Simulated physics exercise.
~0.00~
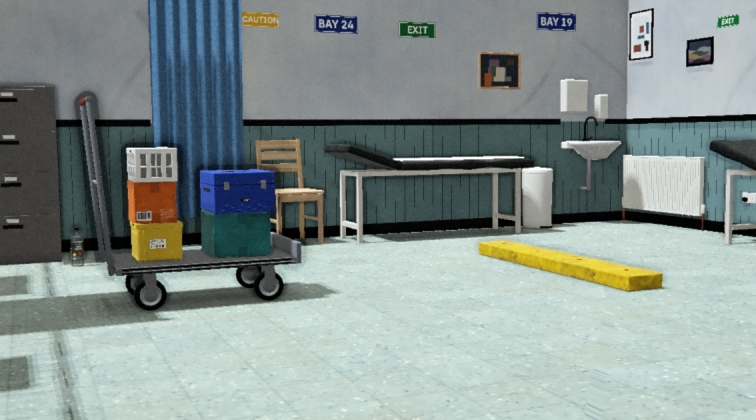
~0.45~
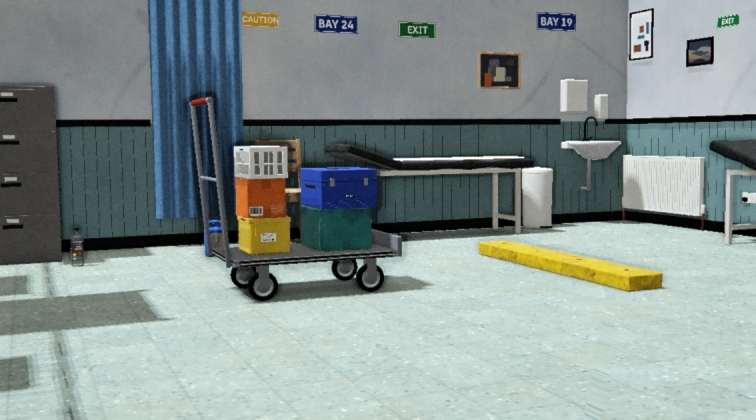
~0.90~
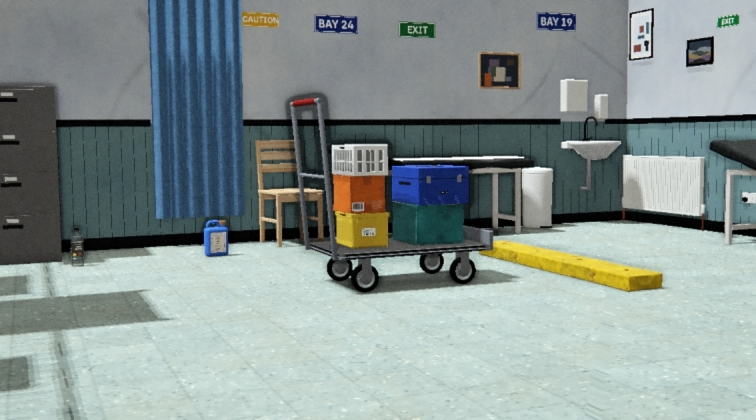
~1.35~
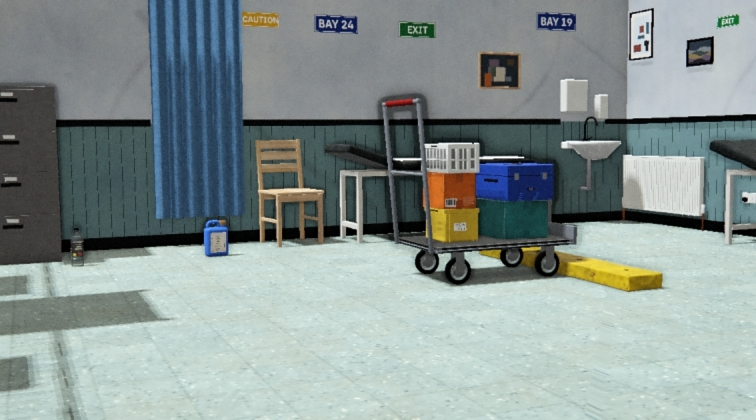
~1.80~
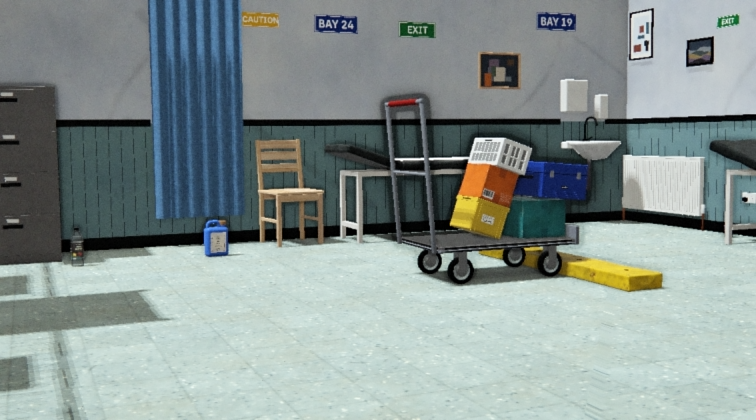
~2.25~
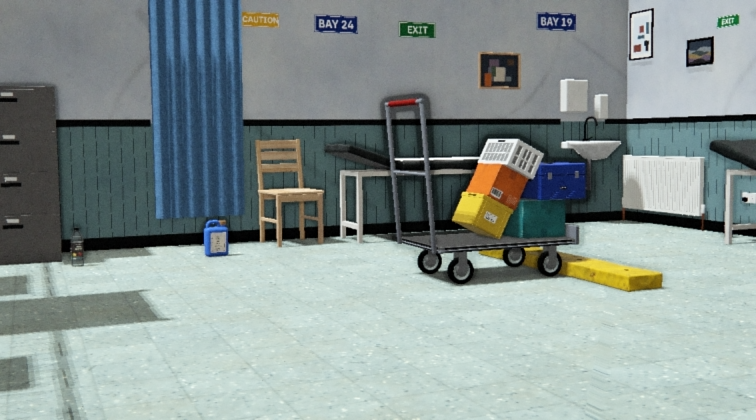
In the video, a flat cart stacked with crates and boxes rolls right across a tiled room and stops at a yellow kerb, where the load slides forward and the white, orange and yellow stack tips right, ending leaned against the blue and teal boxes, still aboard.
